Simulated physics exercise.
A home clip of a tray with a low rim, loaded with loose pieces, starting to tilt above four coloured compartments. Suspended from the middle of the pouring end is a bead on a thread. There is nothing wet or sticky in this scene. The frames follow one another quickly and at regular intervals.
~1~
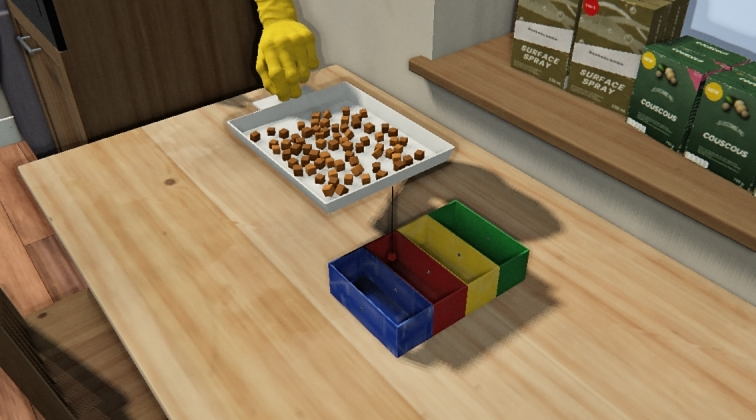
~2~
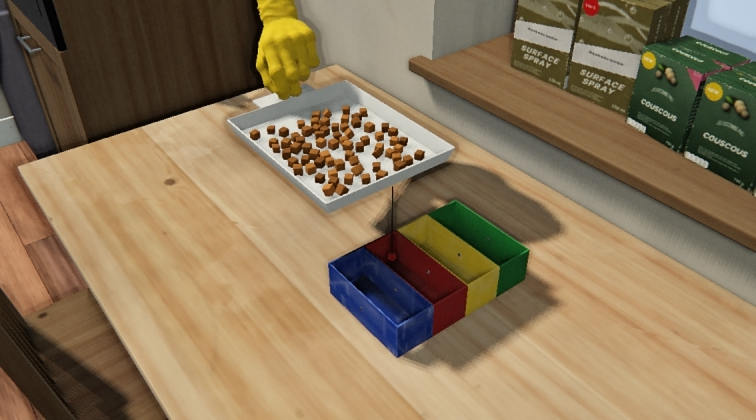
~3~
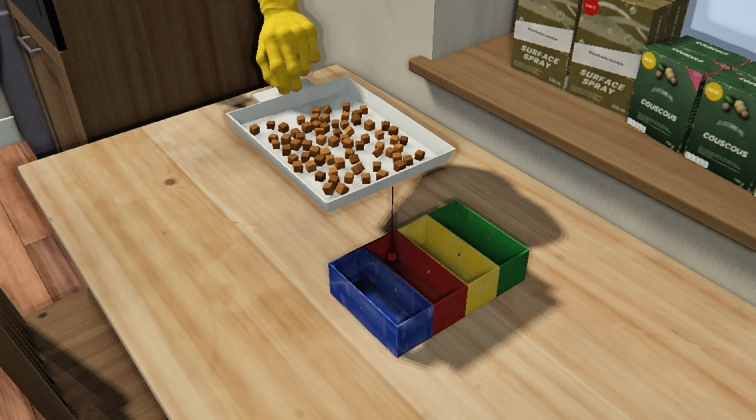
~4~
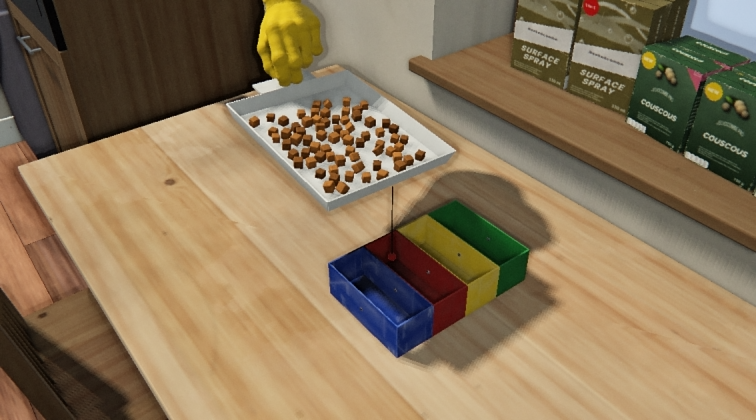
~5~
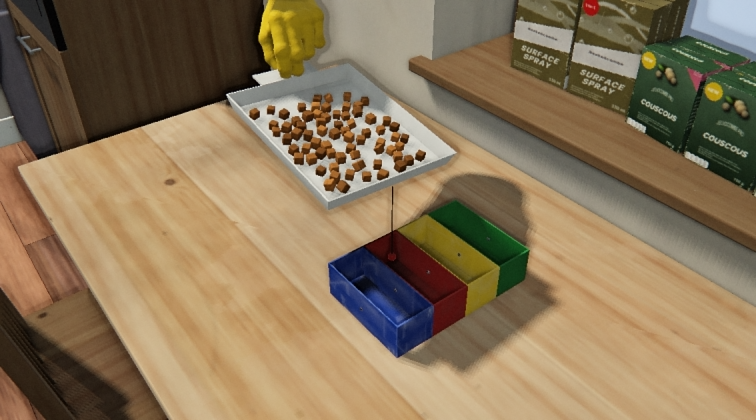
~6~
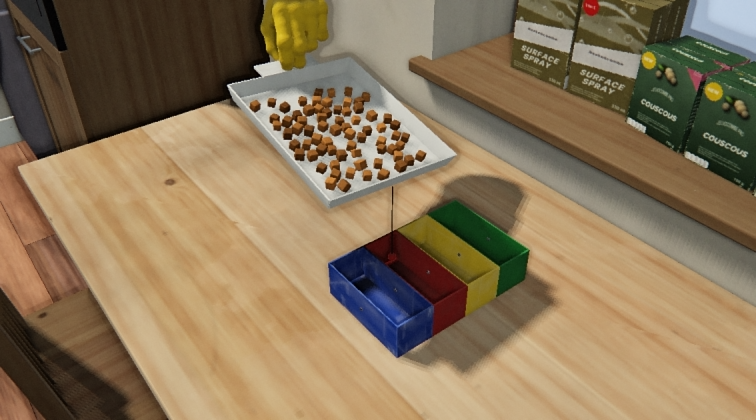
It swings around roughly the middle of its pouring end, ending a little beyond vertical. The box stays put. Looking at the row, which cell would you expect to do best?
I would expect the yellow cell to do best.
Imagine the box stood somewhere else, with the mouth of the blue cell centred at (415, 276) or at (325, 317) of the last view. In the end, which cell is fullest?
So the first one goes to the red one and the second to the cell in green.
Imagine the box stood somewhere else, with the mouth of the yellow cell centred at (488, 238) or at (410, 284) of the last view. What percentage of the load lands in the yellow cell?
First placement: Some 10 %; second placement: Some 20 %.
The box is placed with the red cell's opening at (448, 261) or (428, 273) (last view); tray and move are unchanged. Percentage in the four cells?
It comes to about 90 per cent the first time and about 90 per cent the second.
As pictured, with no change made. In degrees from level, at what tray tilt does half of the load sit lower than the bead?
Close to 110 degrees, I reckon.
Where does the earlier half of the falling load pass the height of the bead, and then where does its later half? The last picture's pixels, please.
The opening part goes through (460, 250); what follows goes through (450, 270).
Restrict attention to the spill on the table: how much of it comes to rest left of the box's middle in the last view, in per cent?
Around 0 per cent, I reckon.
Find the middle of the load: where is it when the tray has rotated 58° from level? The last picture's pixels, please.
I'd mark the middle close to (399, 148).
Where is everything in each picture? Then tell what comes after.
Corners of the pouring end (327, 199) and (447, 146), level; middle of the load (334, 145), brown sugar cubes; bead on its thread (392, 257); blue cell (415, 329); red cell (450, 308); yellow cell (482, 289); green cell (513, 270), in the first picture.
Corners of the pouring end (328, 199) and (447, 147), level; middle of the load (334, 144), in the second picture.
Corners of the pouring end (328, 198) and (448, 148), tipped barely, lowest at the right corner; middle of the load (334, 142), in the third picture.
Corners of the pouring end (329, 197) and (449, 149), tipped a little, lowest at the right corner; middle of the load (334, 138), in the fourth picture.
Corners of the pouring end (330, 196) and (449, 151), tipped a little, lowest at the right corner; middle of the load (335, 134), in the fifth picture.
Corners of the pouring end (331, 195) and (450, 153), tipped a little, lowest at the right corner; middle of the load (336, 130); blue cell (415, 329); red cell (450, 308); yellow cell (482, 289); green cell (513, 270), in the sixth picture.
Just after the last frame, tray tipped steeply; every one on the tray.
A moment on, tray tipped right over; every one on the tray.
Further on, tray tipped past a quarter turn; roughly a third in the yellow cell; roughly a quarter in the red cell; roughly a quarter in the green cell; about a tenth in the blue cell; roughly a quarter falling or outside the box.
When it is over, tray tipped past a quarter turn; roughly a third in the yellow cell; roughly a quarter in the red cell; roughly a quarter in the green cell; about a tenth in the blue cell; roughly a quarter outside the box.
